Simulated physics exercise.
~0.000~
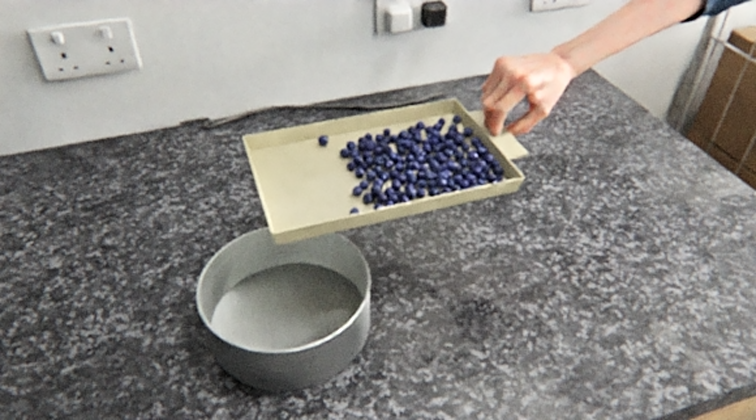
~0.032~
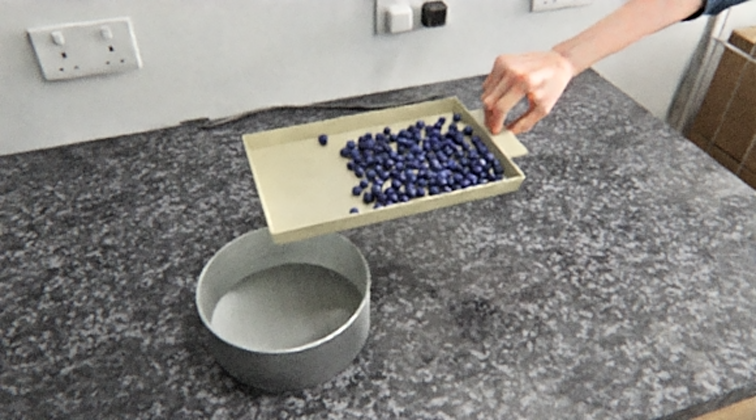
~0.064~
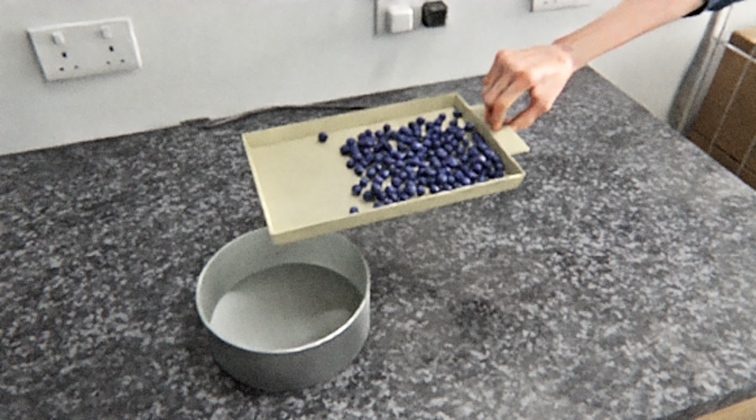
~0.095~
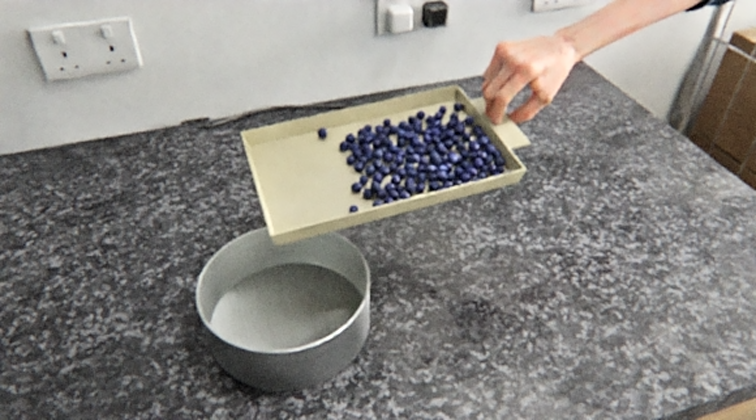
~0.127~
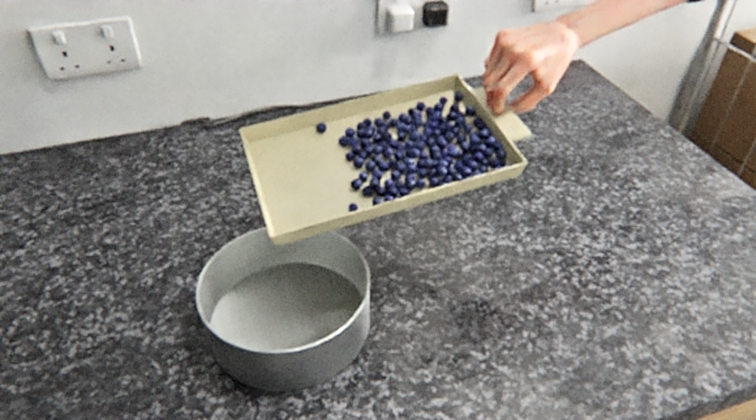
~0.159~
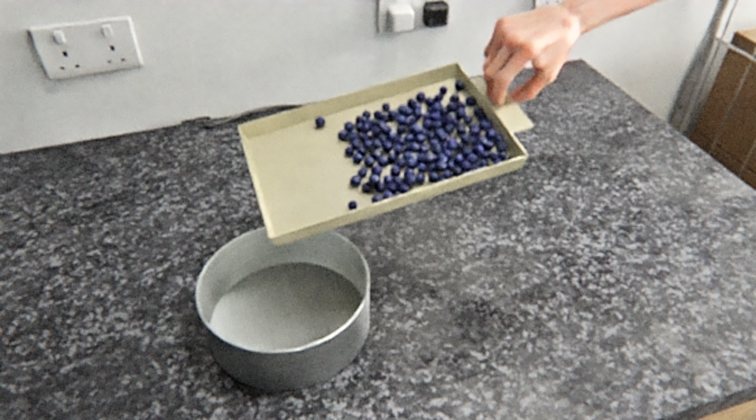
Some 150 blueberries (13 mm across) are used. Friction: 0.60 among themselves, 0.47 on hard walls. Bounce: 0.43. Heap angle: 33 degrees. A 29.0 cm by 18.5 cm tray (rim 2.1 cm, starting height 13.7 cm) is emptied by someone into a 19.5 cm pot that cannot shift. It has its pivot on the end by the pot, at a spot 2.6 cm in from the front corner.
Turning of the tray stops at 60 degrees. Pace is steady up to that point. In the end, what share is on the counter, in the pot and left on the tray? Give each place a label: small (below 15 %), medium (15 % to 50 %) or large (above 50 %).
Shares by place: Counter small, pot medium, tray large.
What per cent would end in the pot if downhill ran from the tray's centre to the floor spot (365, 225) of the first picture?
Some 10 per cent.
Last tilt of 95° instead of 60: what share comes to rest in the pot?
Then about 95 per cent.
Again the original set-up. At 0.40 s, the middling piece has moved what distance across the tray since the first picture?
I'd say close to 2 centimetres.
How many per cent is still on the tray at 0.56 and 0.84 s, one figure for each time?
100 then 80.
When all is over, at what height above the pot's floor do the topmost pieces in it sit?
1.5 cm.
After 0.40 s, tilt 36 degrees; the tray holds 100 %, the pot 0 %.
Then, at 0.56 s, tilt 53 degrees; the tray holds 100 %, the pot 0 %.
After 0.84 s, tilt 60 degrees; the tray holds 80 %, the pot 10 %.
At rest (1.7 s), counter 0 %, pot 30 %, tray 70 %.
